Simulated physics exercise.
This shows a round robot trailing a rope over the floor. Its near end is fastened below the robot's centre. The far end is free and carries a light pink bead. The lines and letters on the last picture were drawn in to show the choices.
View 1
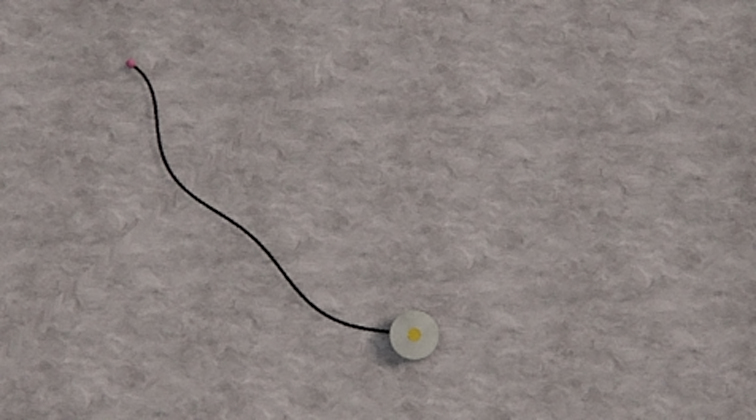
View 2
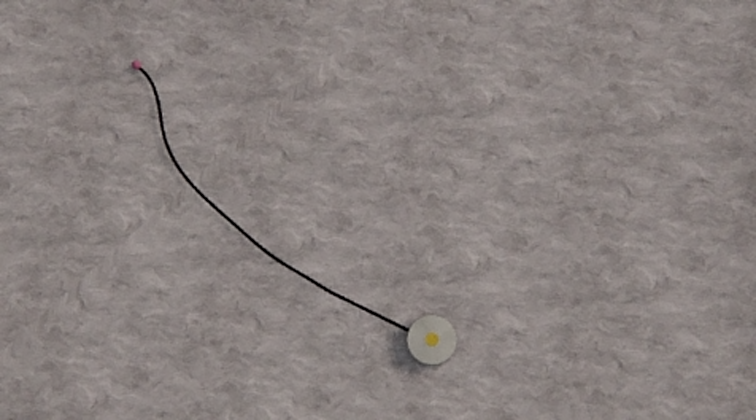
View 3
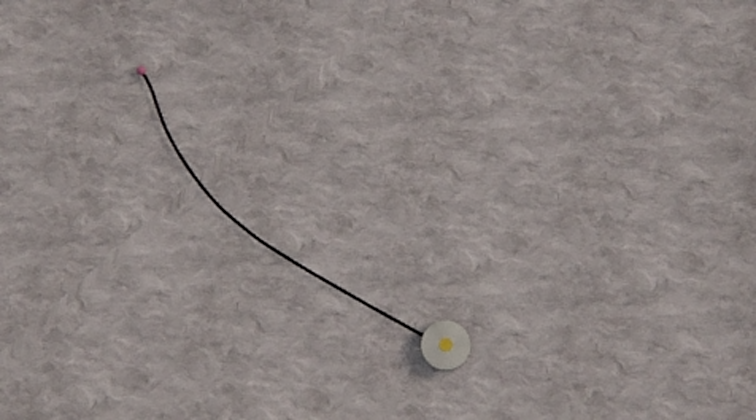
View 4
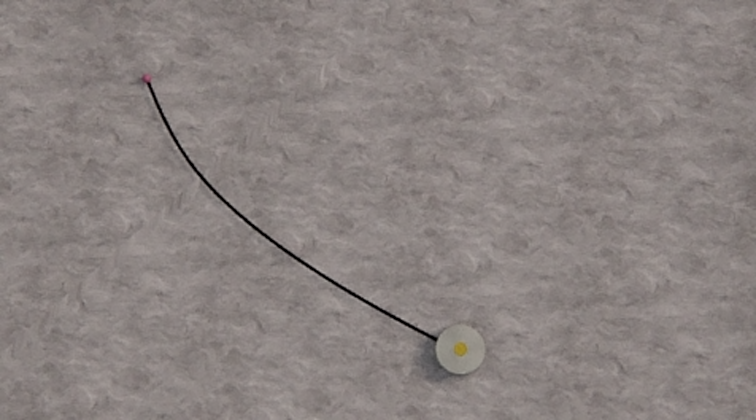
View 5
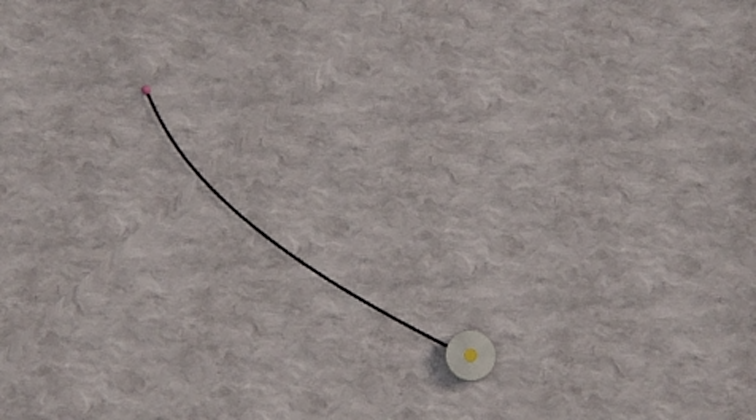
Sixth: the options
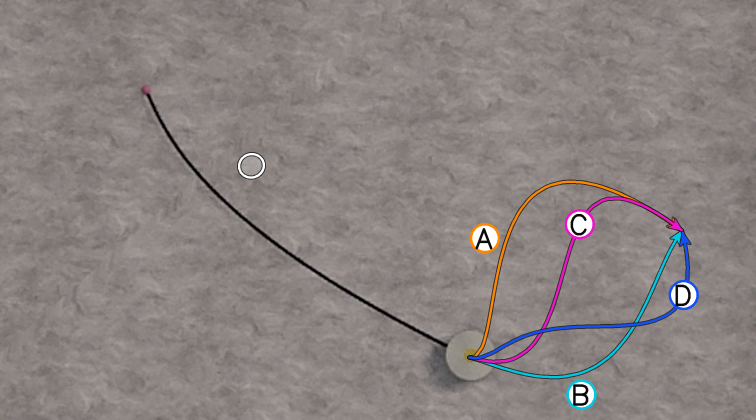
A mottled grey floor fills the view, seen from above by a camera that stays still. A pale round robot with a yellow dot at its centre sits low, right of the middle, and a thin black rope winds from it to a small pink bead at upper left. The robot slides a short way right and slightly down, drawing the rope's bends into one smooth curve, while the bead shifts slightly right and then downward.
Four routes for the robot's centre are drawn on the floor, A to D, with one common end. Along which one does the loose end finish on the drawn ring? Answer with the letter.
The end stops on the ring with A.
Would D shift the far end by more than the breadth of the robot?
Yes.
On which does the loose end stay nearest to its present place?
A.
On the marked copy, A from (469, 357) via (528, 200) to (681, 229); B from (469, 357) via (612, 354) to (682, 231); C from (469, 357) via (568, 256) to (682, 231); D from (469, 357) via (613, 326) to (683, 232); the ring at (251, 166).
Following A. Soon after the start, robot (507, 239), middle of the rope (288, 241), free end (149, 98).
Later, robot (600, 183), middle of the rope (378, 192), free end (179, 137).
In the end, robot (685, 228), middle of the rope (462, 190), free end (251, 165); the free end is on the ring.
As for the rest, B leaves the free end at (262, 206); C leaves the free end at (248, 187); D leaves the free end at (266, 201).
